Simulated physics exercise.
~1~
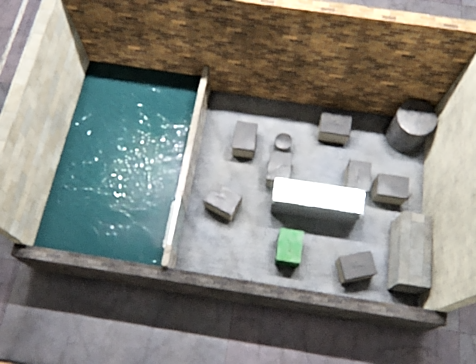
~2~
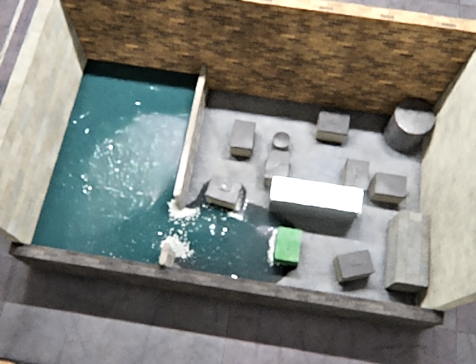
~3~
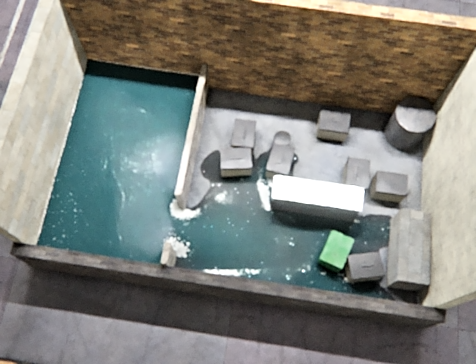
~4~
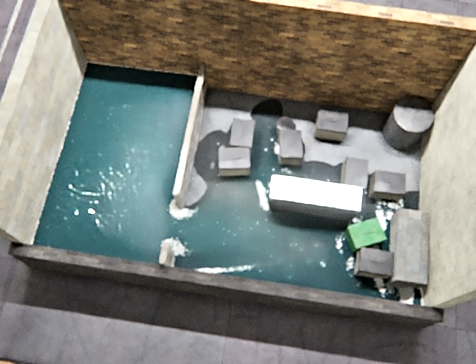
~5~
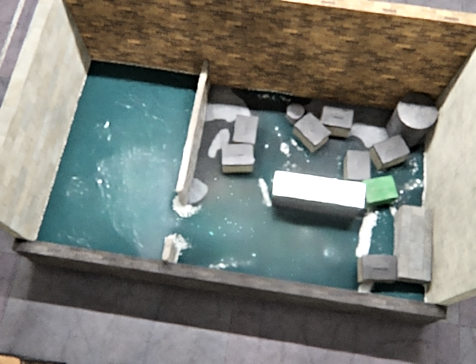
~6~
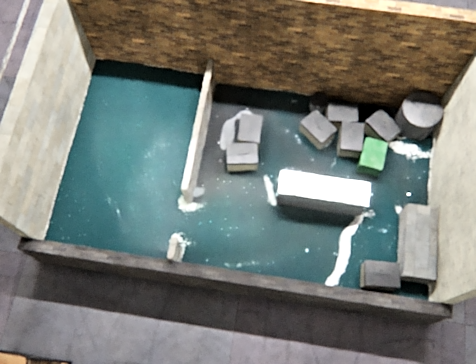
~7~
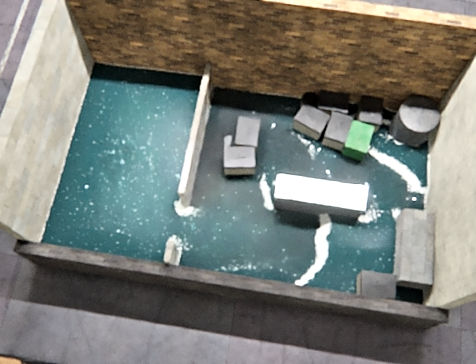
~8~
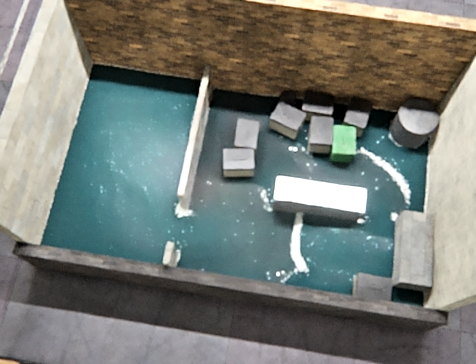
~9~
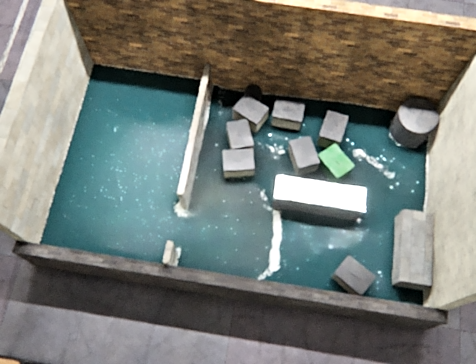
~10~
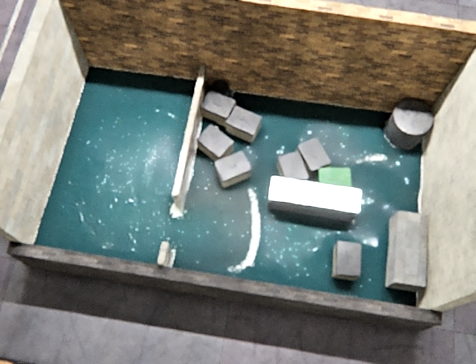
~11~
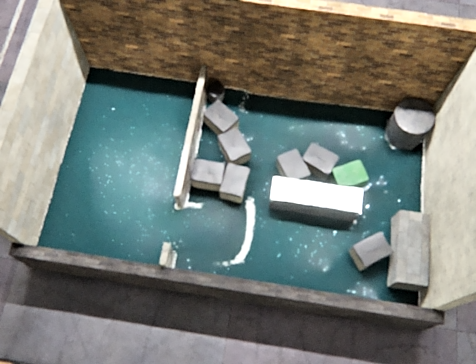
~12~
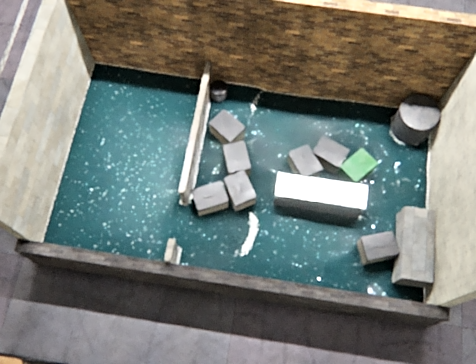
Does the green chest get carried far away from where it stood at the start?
Yes, the water carries it around the right end of the long white-topped block, and it ends afloat on the far side, well away from its starting spot.
At the start, teal water fills the left side of a walled store, while a green chest and several gray ones stand on the dry floor to the right. Water bursts through a gap low in the dividing wall and spreads across the room, pushing the green chest right. The chest floats up around the end of the long white-topped block, then drifts left with gray chests along the back wall. Several gray chests gather beside the divider as the green one swings down toward the block. It finally edges right again, ending afloat behind the block in the flooded room.
